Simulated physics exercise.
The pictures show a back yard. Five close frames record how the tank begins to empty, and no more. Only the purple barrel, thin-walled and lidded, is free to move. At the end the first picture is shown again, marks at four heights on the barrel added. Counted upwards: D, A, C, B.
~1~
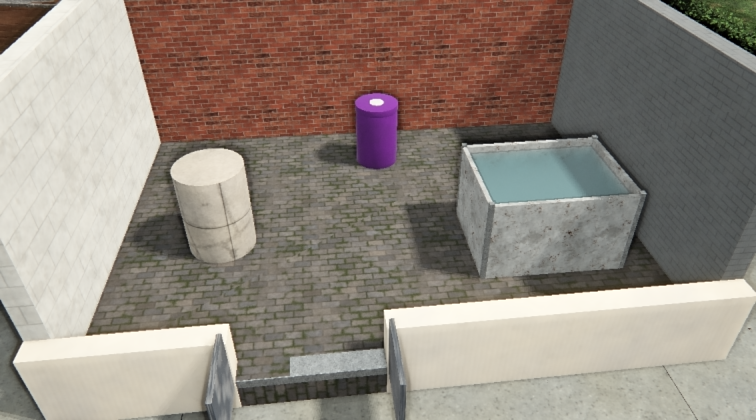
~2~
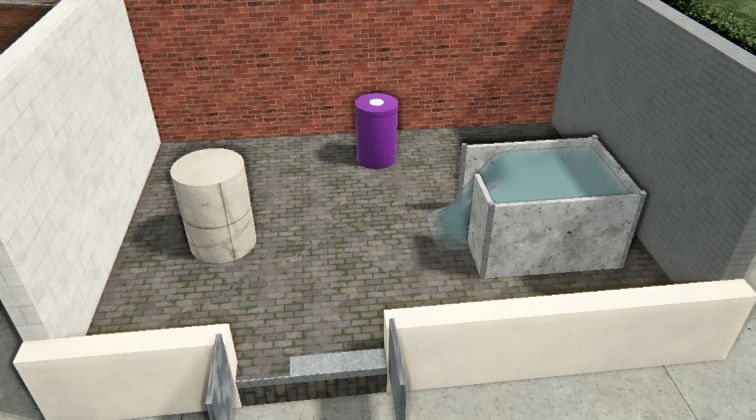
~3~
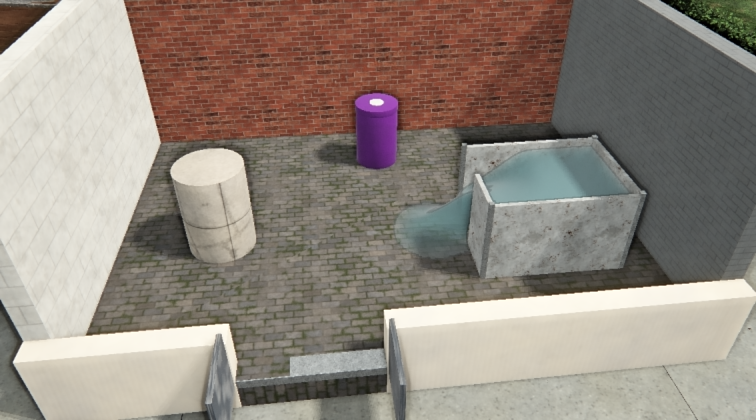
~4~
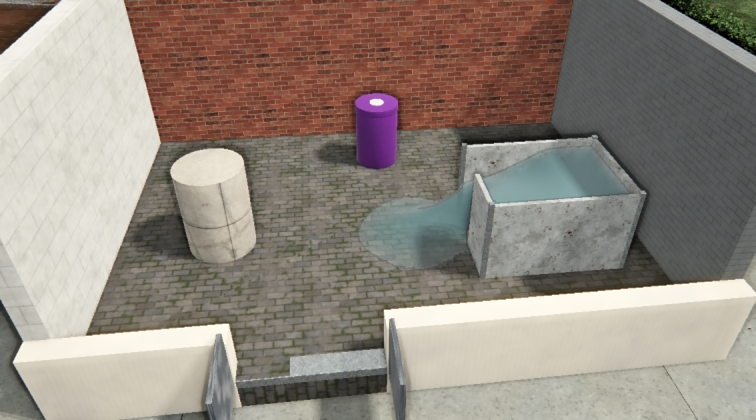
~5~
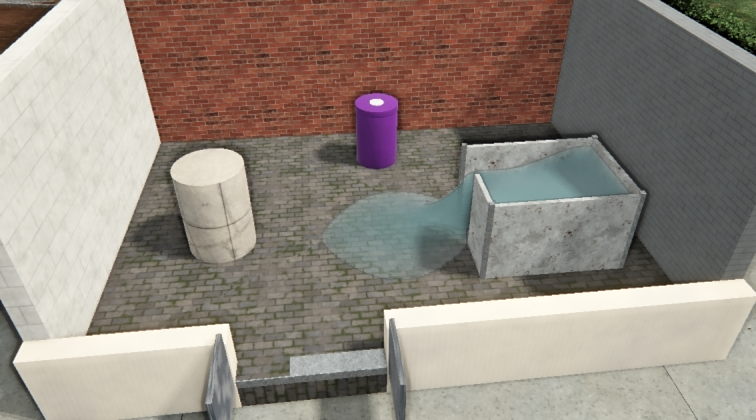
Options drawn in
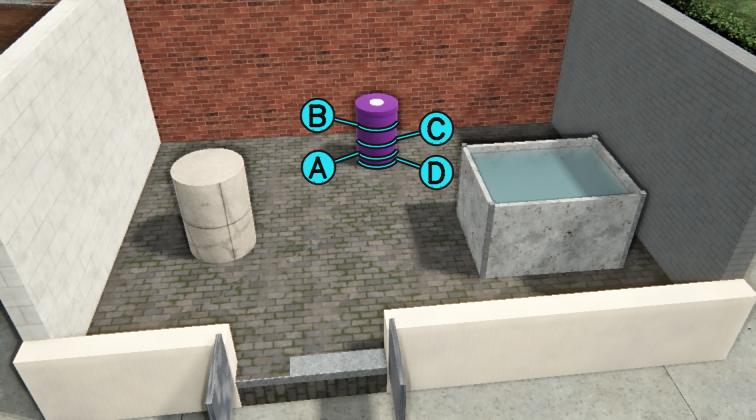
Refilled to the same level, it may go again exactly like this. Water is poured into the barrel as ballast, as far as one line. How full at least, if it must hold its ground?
Use line A.
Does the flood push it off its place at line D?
Yes, it does.
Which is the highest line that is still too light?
That is line D.
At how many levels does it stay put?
Three.
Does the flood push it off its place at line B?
No, that is safe.
In cyan, A at (379, 158); B at (378, 130); C at (379, 146); D at (379, 167); from the bottom up D, A, C, B.
Choosing A, it does not move.
Choosing B, it does not move.
Choosing C, it does not move.
Choosing D, it is pushed about twice its own width away.
